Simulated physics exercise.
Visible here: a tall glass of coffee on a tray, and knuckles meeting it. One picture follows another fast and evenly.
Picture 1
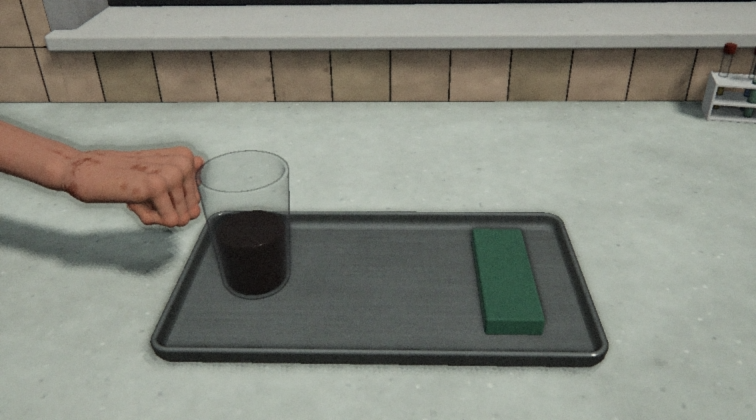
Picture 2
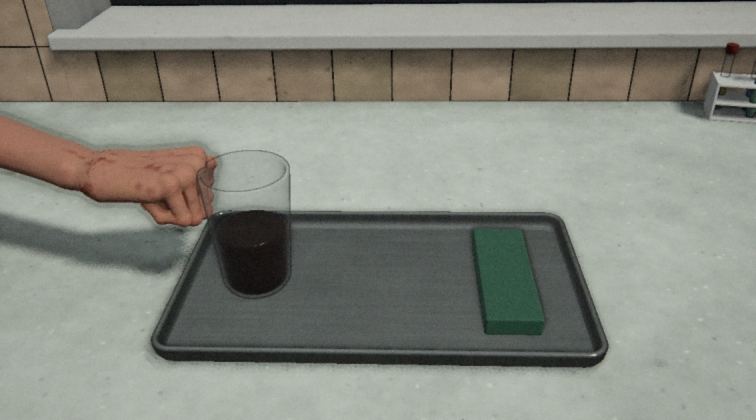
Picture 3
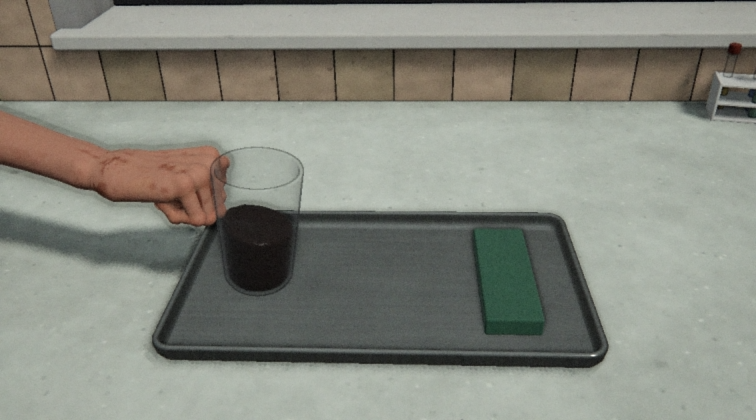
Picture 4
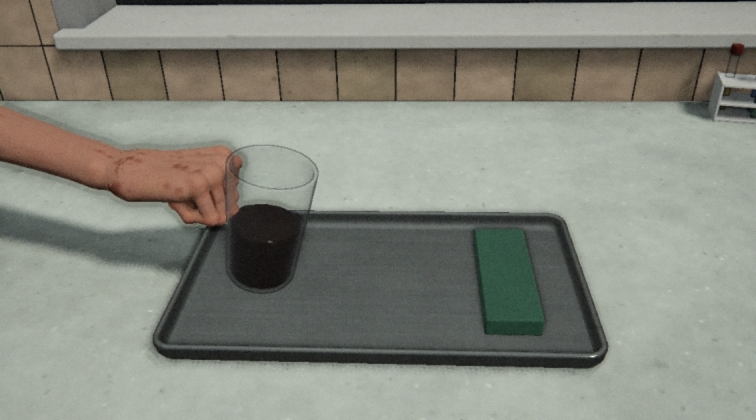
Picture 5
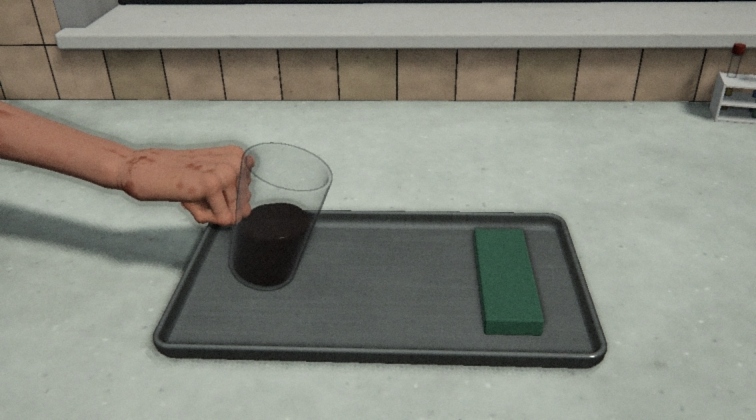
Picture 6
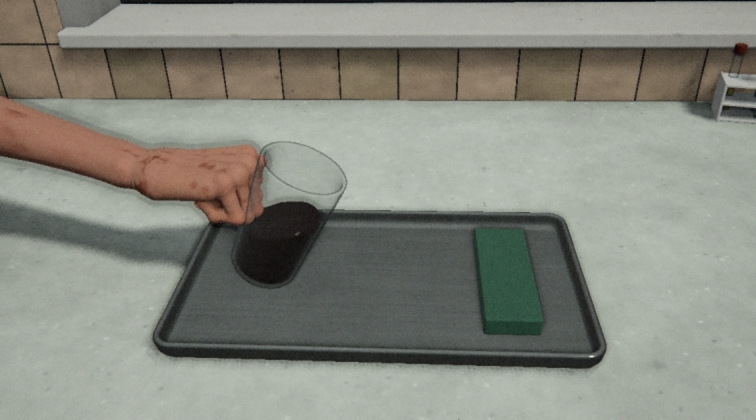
A glass of dark coffee tilts steadily to the right as knuckles push its upper side.
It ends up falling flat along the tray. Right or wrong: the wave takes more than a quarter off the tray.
Wrong.
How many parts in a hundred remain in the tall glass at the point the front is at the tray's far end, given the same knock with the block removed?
About 50 percent.
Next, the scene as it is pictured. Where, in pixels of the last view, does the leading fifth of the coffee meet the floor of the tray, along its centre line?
Landing point: About (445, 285).
A moment on, the tall glass is falling and 100 per cent is in the glass, 0 on the tray and 0 above or beyond its rim.
Next, the tall glass lies on its side and 100 per cent is in the glass, 0 on the tray and 0 above or beyond its rim.
Then the tall glass lies on its side and 56 per cent is in the glass, 31 on the tray and 13 above or beyond its rim.
Later the tall glass lies on its side and 26 per cent is in the glass, 62 on the tray and 12 above or beyond its rim.
In the end 95 per cent is held by tray and glass, 5 is off the tray.
